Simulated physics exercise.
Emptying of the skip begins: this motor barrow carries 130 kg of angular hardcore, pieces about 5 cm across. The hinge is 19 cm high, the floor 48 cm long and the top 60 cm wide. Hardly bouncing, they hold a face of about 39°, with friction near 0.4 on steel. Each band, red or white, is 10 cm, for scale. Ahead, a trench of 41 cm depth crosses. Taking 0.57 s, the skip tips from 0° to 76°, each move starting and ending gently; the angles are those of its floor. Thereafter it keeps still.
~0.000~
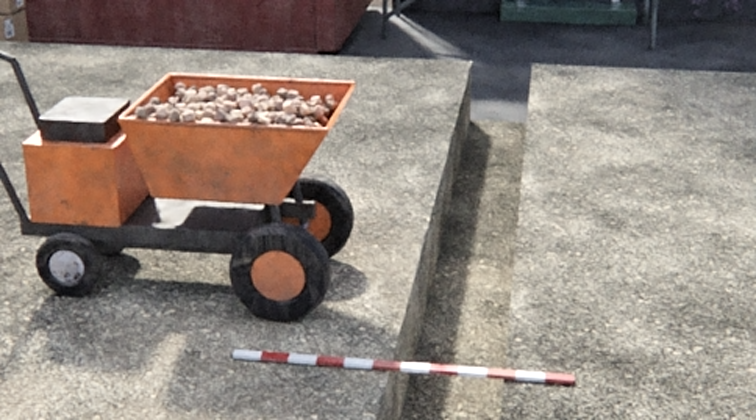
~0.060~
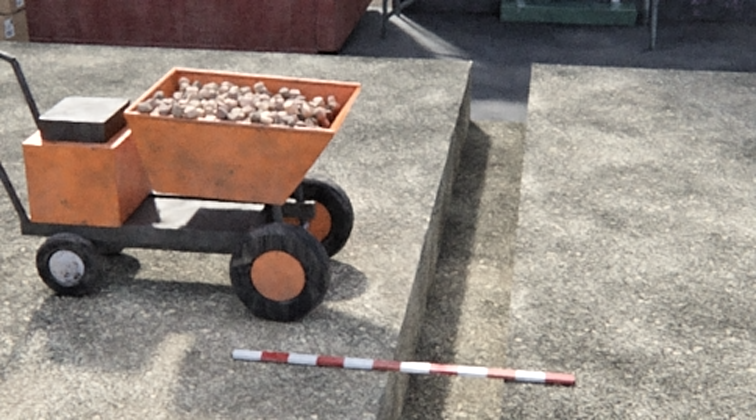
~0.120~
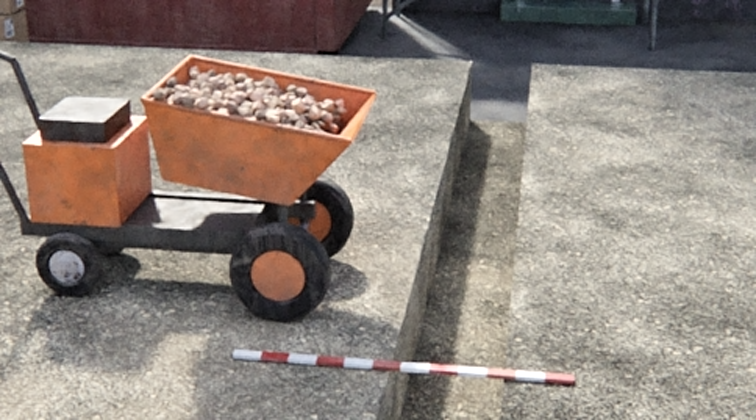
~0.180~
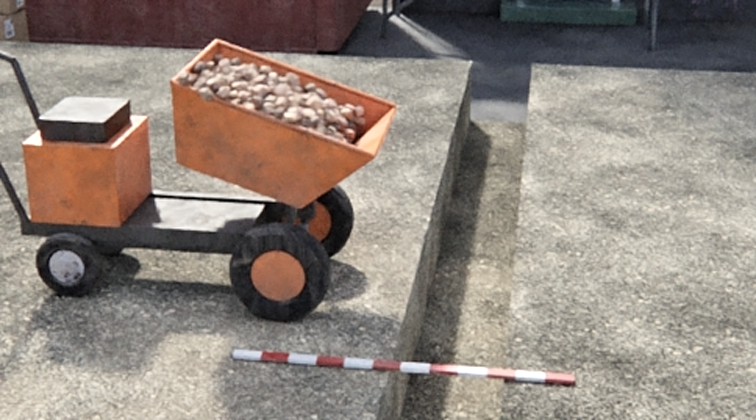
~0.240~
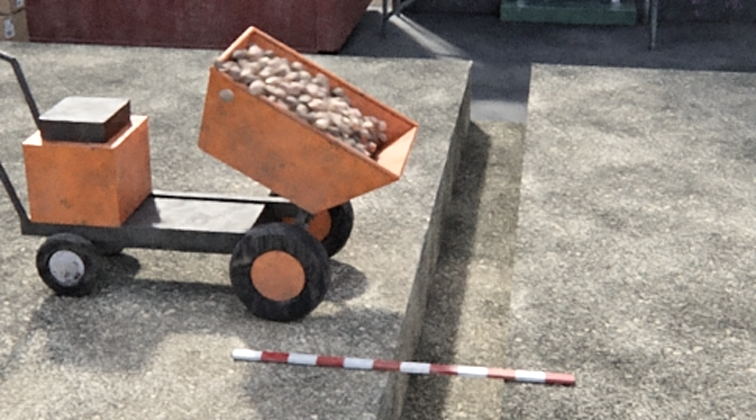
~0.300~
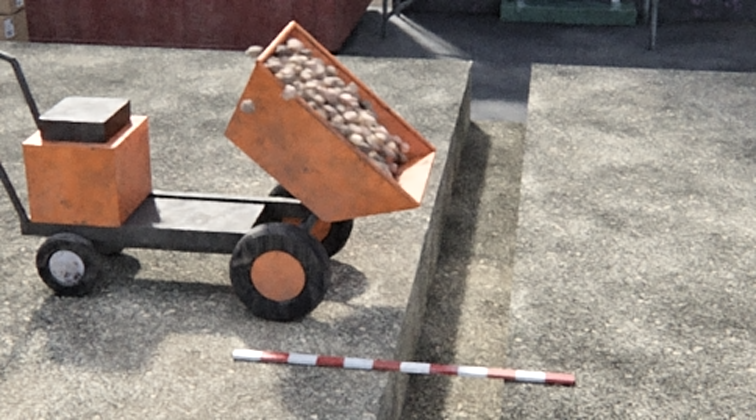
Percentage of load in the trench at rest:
59 %.
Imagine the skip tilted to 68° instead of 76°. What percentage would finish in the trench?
I'd expect around 40 in a hundred.
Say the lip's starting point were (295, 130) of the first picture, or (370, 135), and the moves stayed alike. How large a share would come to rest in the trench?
It comes to about 80 and 30 in a hundred.
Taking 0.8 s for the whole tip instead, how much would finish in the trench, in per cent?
About 70%.
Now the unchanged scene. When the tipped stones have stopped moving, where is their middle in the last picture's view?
(492, 361).
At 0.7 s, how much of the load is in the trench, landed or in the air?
About 25 per cent by then.
After 0.4 s the floor is at 65°; 100 % in the skip; the foremost stones are at (443, 228).
After 0.7 s the floor is at 76°; 55 % in the skip, 24 % in the trench, 21 % past the trench; the foremost stones are at (565, 301).
After 1.0 s the floor is at 76°; 18 % in the skip, 45 % in the trench, 37 % past the trench; the foremost stones are past the picture's edge.
After 3.0 s the floor is at 76°; 4 % in the skip, 59 % in the trench, 37 % past the trench; the foremost stones are past the picture's edge.
